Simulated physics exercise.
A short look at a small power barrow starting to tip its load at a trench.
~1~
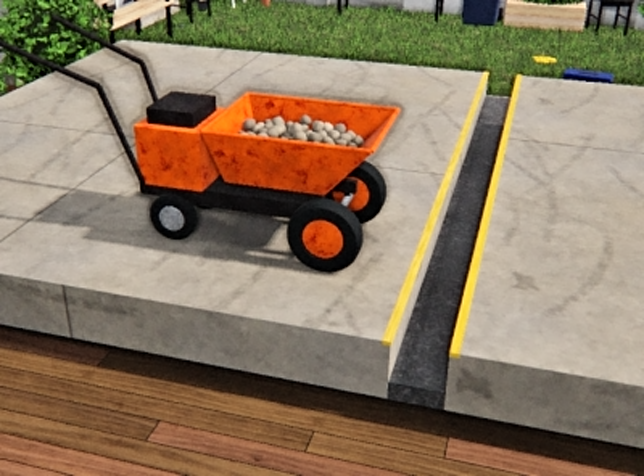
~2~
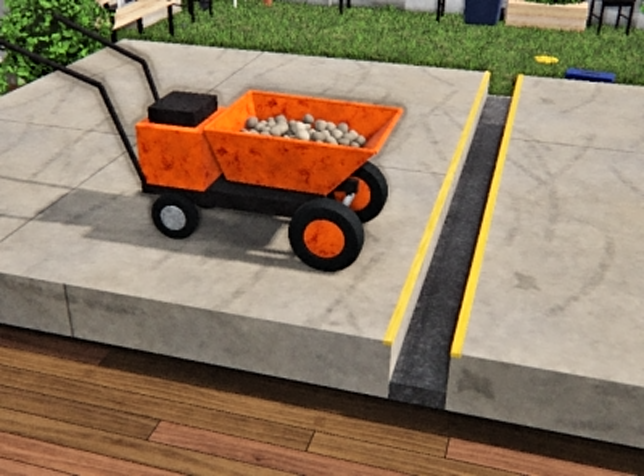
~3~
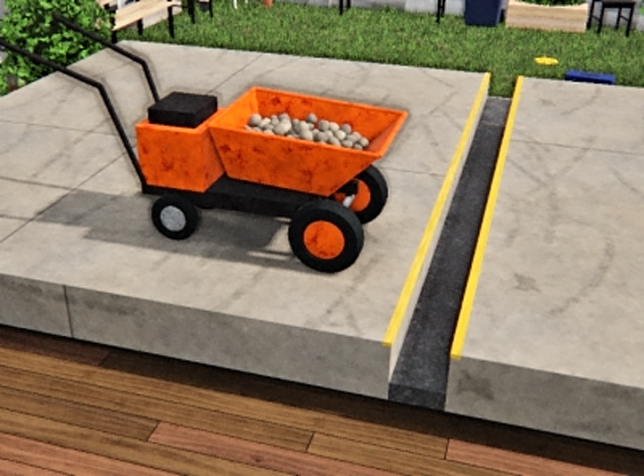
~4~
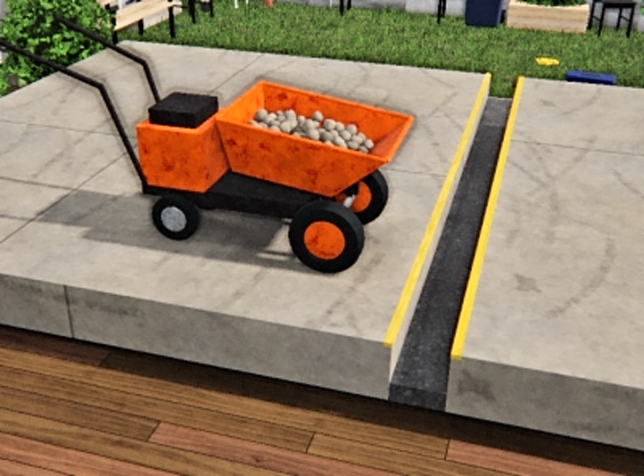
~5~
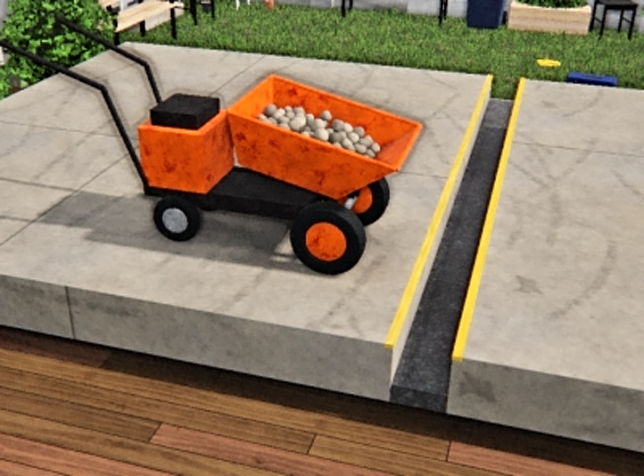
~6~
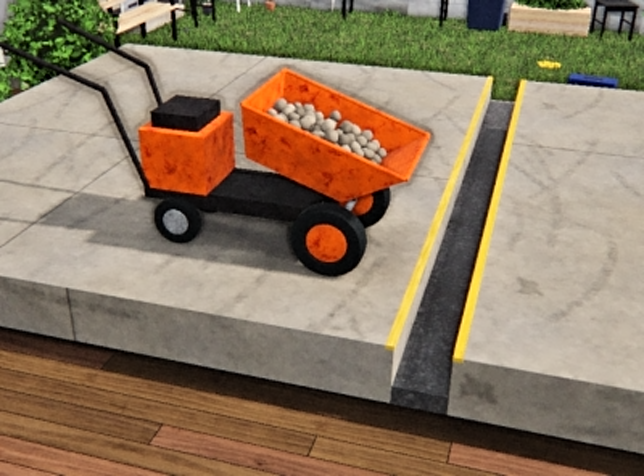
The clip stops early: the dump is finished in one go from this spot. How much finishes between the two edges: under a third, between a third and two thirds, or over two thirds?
The trench ends with over two thirds of it.
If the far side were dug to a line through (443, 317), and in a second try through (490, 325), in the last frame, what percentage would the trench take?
Roughly 20 per cent, and 100 per cent.
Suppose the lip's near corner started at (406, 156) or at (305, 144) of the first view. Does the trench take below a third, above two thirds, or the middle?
At the first place less than a third, at the second in the middle band.
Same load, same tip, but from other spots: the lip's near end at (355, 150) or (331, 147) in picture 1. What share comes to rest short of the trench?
Roughly 0 per cent, and 0 per cent.
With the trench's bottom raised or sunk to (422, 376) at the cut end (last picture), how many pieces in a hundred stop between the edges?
It comes to 60 per cent or so.
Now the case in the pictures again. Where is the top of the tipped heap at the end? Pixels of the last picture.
At about (558, 270).
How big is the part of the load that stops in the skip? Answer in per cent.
About 0 per cent.
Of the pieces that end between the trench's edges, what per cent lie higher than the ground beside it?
Roughly 5 in a hundred.
Soon, skip tipped steeply; all in the skip.
A while on, skip tipped right over; about half in the skip; about a third in or heaped over the trench; a small part beyond it.
Towards the end, skip tipped right over; a stray few in the skip; most in or heaped over the trench; about a quarter beyond it.
Finally, skip tipped right over; a stray few in the skip; most in or heaped over the trench; about a quarter beyond it.
